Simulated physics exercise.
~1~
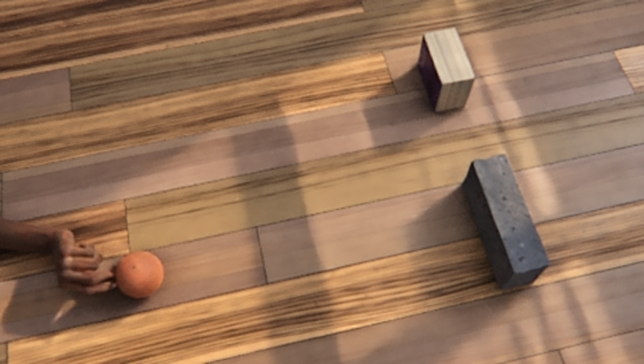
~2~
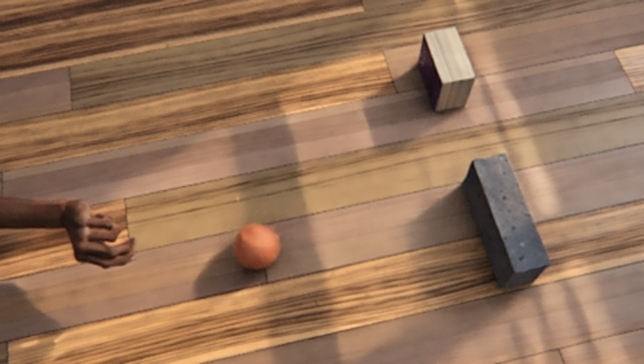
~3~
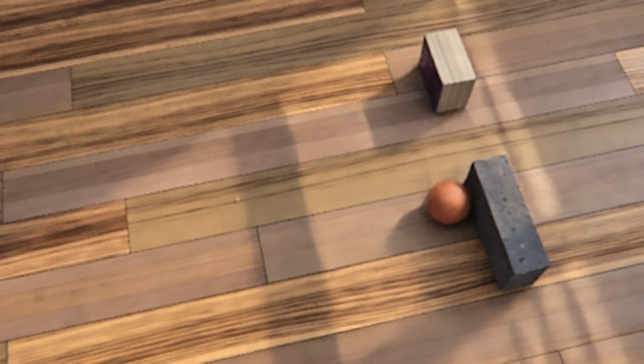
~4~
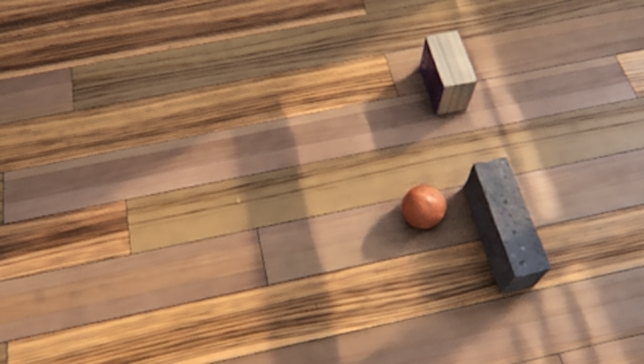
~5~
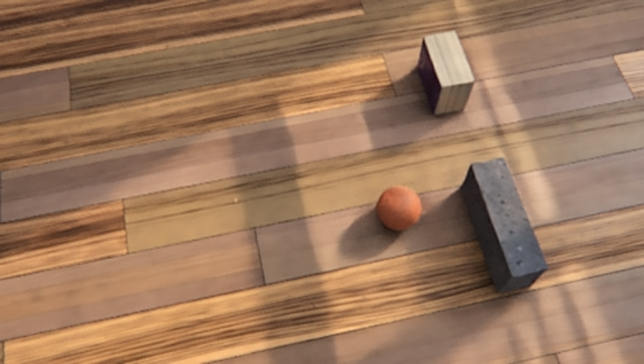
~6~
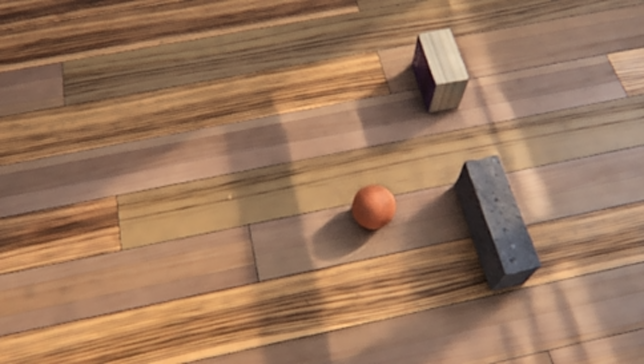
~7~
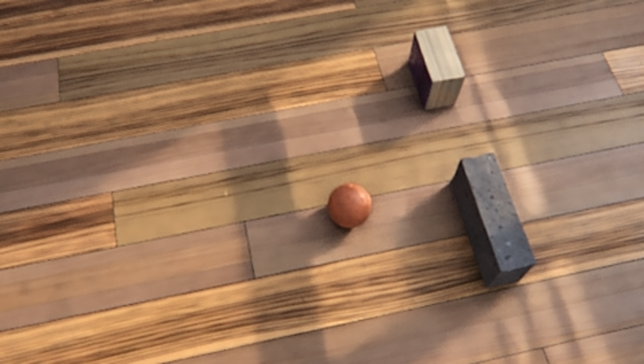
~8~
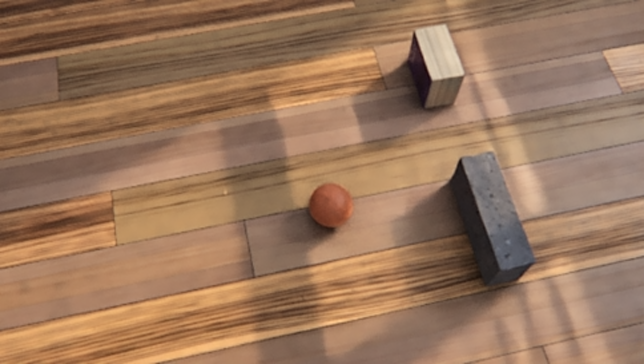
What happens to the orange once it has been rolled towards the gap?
It does not get through the gap. It hits the grey brick, bounces off and rolls back to the left.
